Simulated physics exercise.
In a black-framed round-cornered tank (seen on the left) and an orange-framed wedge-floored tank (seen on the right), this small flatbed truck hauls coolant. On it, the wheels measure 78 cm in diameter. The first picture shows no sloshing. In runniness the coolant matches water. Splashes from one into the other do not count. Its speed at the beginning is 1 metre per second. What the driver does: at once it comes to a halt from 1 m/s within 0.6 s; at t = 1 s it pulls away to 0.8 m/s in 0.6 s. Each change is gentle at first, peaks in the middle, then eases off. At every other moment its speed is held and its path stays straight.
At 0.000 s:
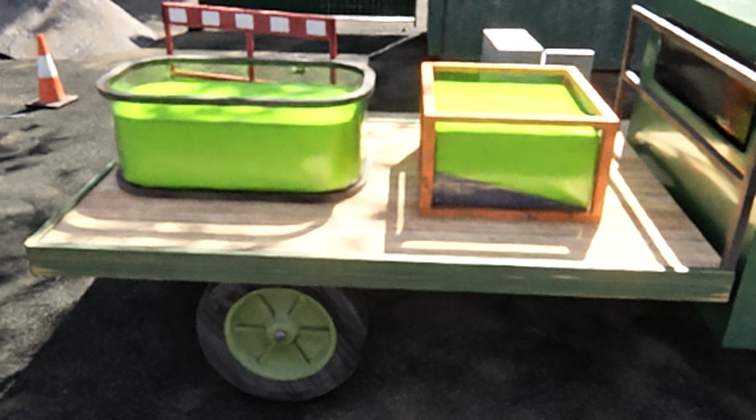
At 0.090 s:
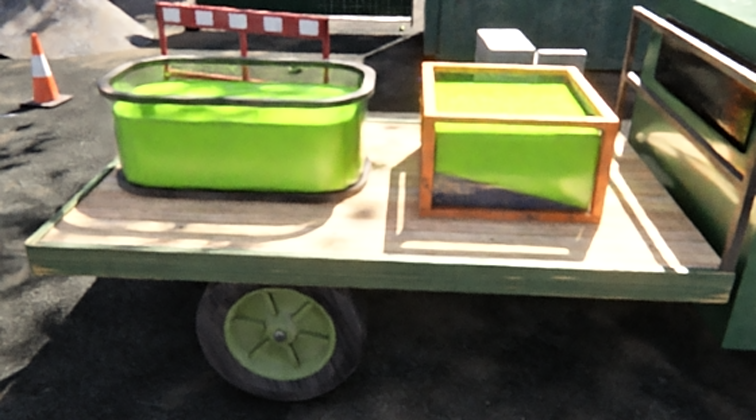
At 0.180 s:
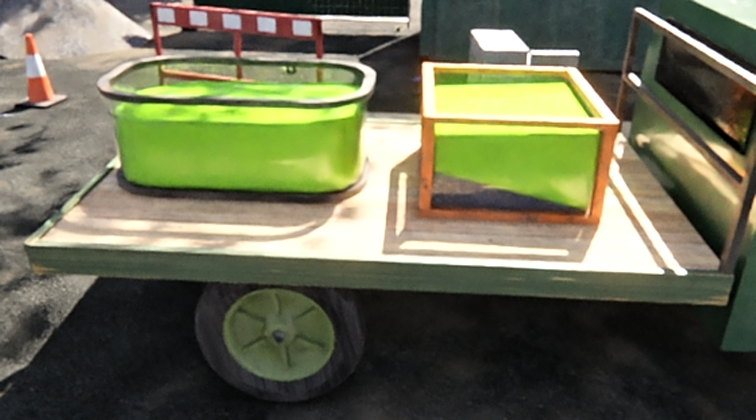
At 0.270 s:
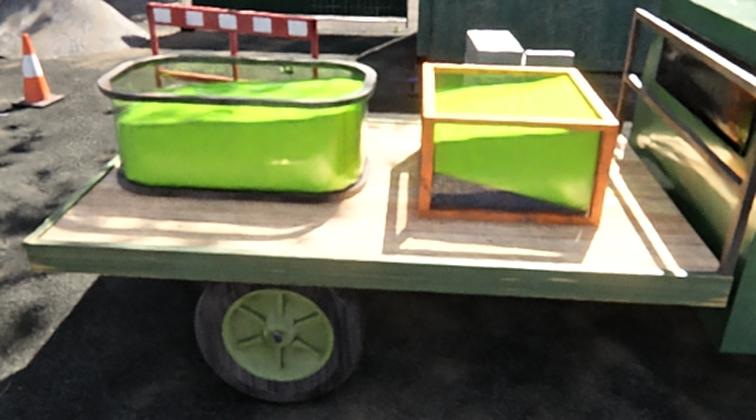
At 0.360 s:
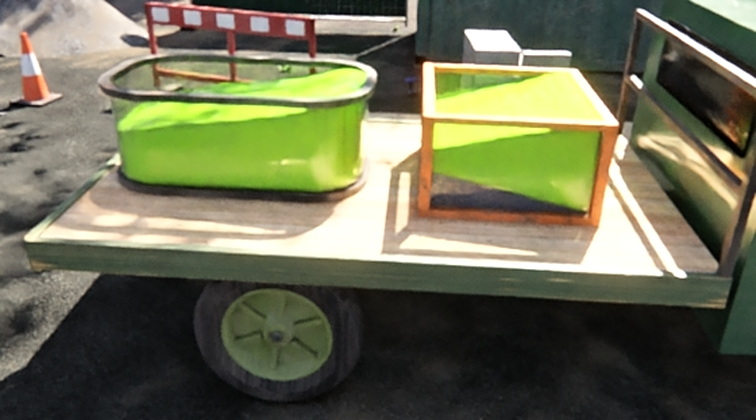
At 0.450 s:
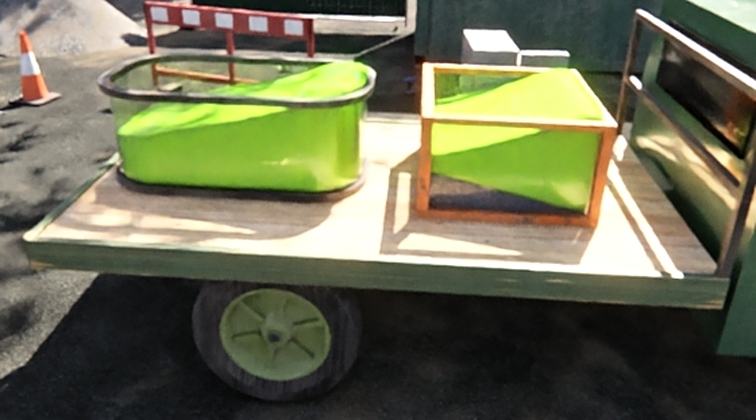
Bright green liquid fills two clear tanks on the wooden deck of a small flatbed truck, seen from the side and slightly above on sunlit dark asphalt. A black-framed rounded tank stands left and an orange-framed box right, with a cone and red-and-white barrier behind. The liquid starts nearly level, then climbs rightward and sinks leftward in both tanks, while the background shifts slightly left.
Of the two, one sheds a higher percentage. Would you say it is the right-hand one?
No.
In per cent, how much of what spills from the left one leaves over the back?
Roughly 60 percent.
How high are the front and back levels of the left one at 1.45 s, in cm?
Front: 16 cm; back: 60 cm.
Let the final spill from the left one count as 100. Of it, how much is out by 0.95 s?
Close to 10 in a hundred.
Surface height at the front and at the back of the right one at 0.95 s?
Around 34 cm toward the front, with 46 cm behind.
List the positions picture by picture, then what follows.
In the first frame, left tank, front level (335, 116), back level (130, 109); right tank, front level (582, 129); the front is on the right, levels are read along the near walls.
In the second frame, left tank, front level (335, 116), back level (131, 109); right tank, front level (582, 129).
In the third frame, left tank, front level (335, 115), back level (131, 112); right tank, back level (450, 127).
In the fourth frame, left tank, front level (335, 105), back level (133, 119); right tank, back level (450, 133).
In the fifth frame, left tank, front level (335, 94), back level (134, 125); right tank, front level (584, 114), back level (449, 140).
In the sixth frame, left tank, front level (334, 83), back level (134, 131); right tank, front level (584, 110), back level (447, 146).
After 0.95 s the left one has lost 2 per cent, over the front (front 41 cm, back 29 cm); the right one has lost 2 per cent, over the front (front 34 cm, back 46 cm).
After 1.45 s the left one has lost 2 per cent, over the front, a little elsewhere (front 16 cm, back 60 cm); the right one has lost 4 per cent, over the front and the back, a little elsewhere (front 27 cm, back 42 cm).
After 2.15 s the left one has lost 9 per cent, mostly over the back, some over the front (front 53 cm, back 26 cm); the right one has lost 4 per cent, over the back and the front, a little elsewhere (front 37 cm, back 32 cm).
After 4.59 s the left one has lost 14 per cent, over the back and the front, a little elsewhere; the right one has lost 4 per cent, over the back and the front, a little elsewhere.
